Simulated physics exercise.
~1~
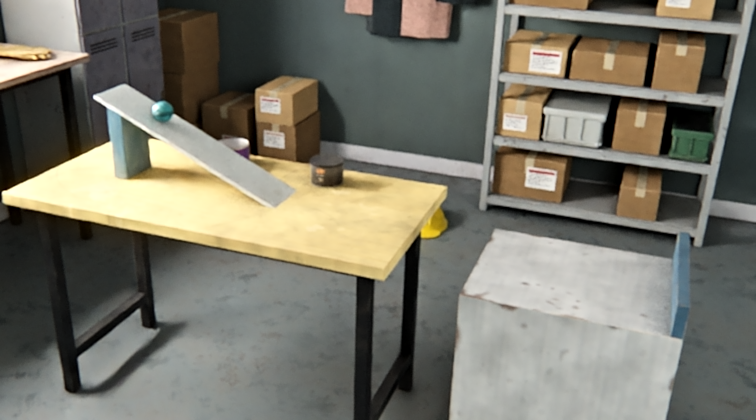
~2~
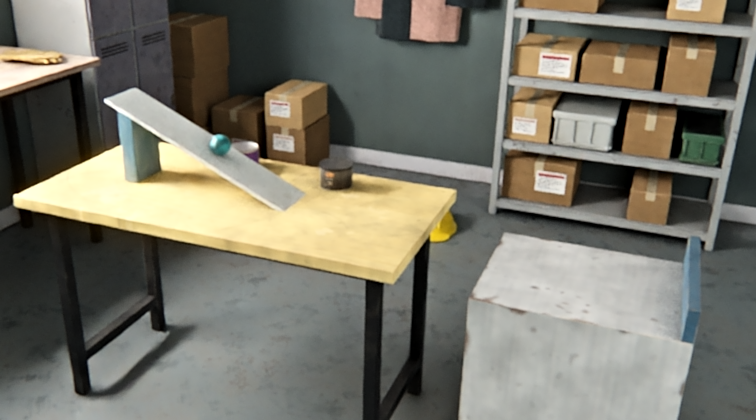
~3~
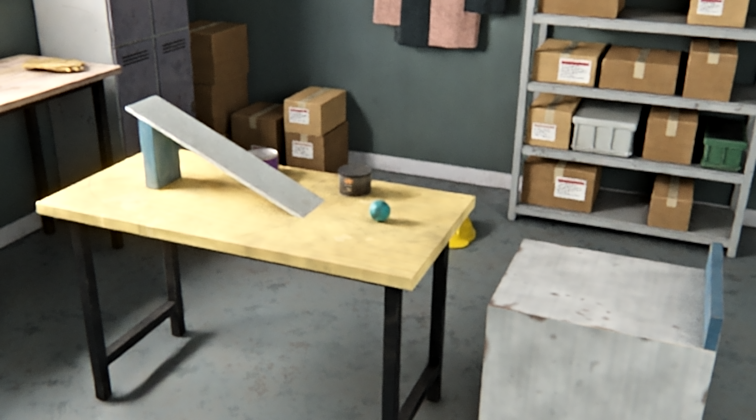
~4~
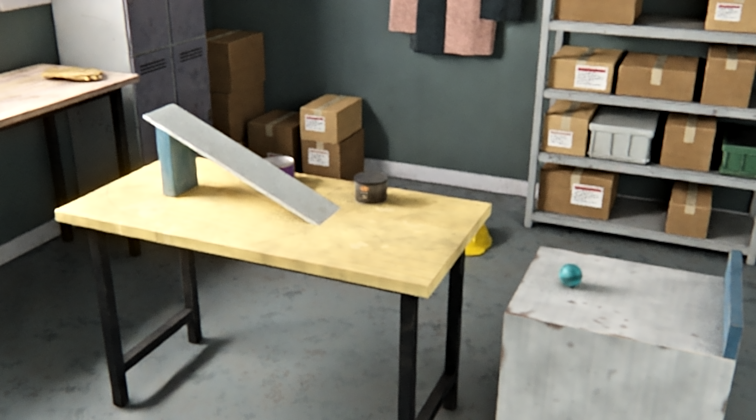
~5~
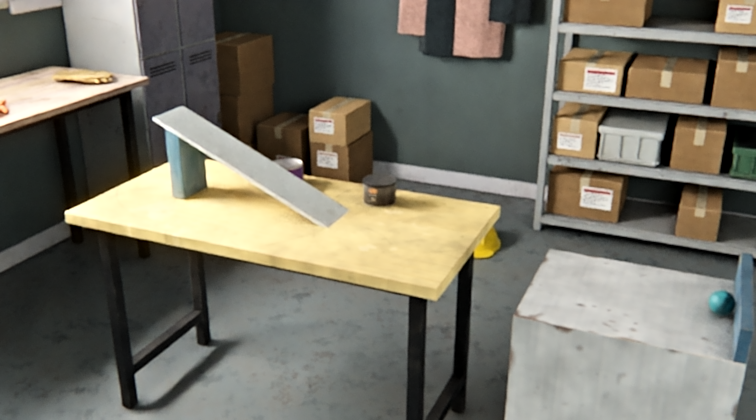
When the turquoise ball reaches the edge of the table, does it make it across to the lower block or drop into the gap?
It makes it across the gap to the lower whitish block, where it is last seen beside the blue strip at the right end.
